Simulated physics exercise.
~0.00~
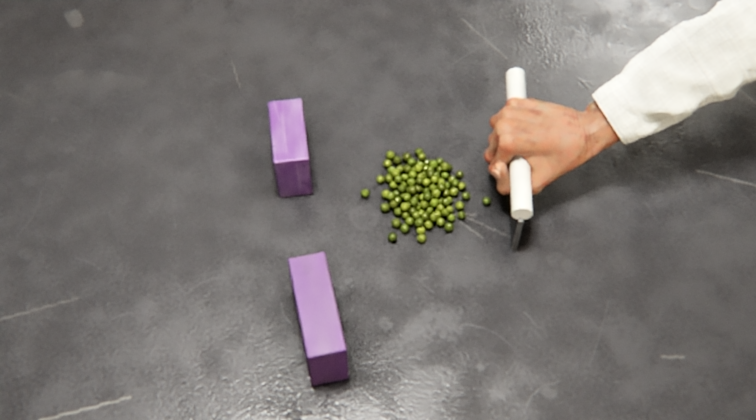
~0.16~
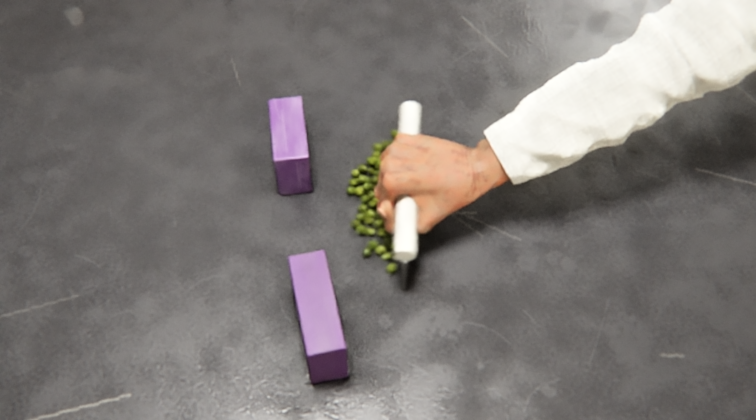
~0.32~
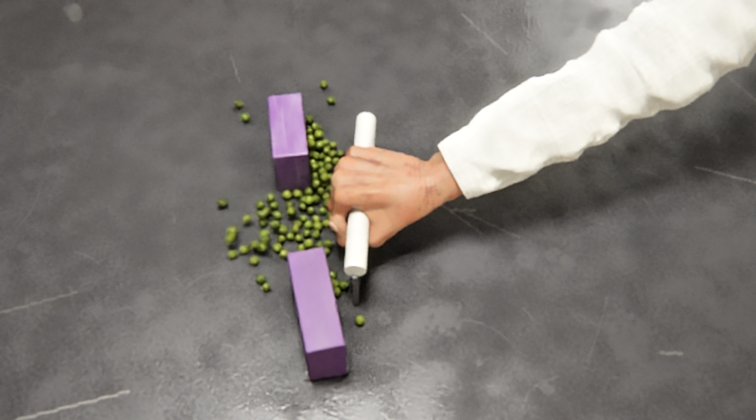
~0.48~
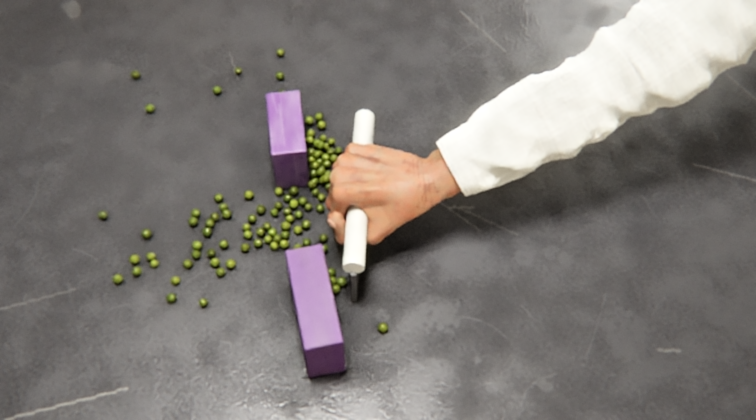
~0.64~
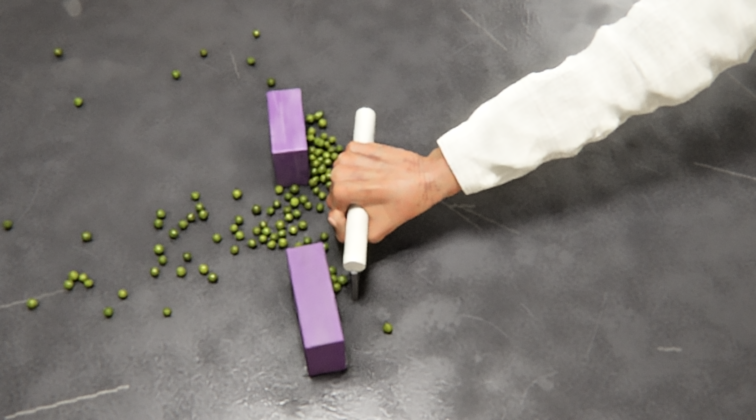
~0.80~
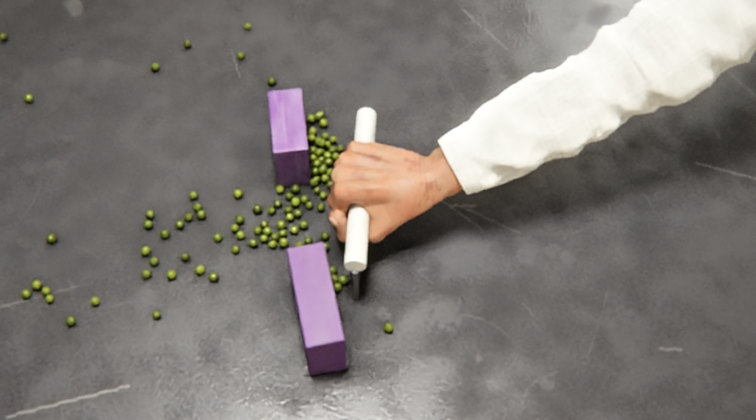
A hand in a white sleeve reaches in from the upper right, gripping a white-handled scraper over a dark grey, scuffed surface seen from above at a slant. Small green olives lie in a loose heap near the middle, with two upright purple blocks to the left, one above the other with a gap between. The hand pushes the scraper leftwards into the heap and stops close to the blocks. Many olives spill through the gap, while a few roll round the upper block. They scatter across the left side and slow, leaving others packed between the scraper and blocks.
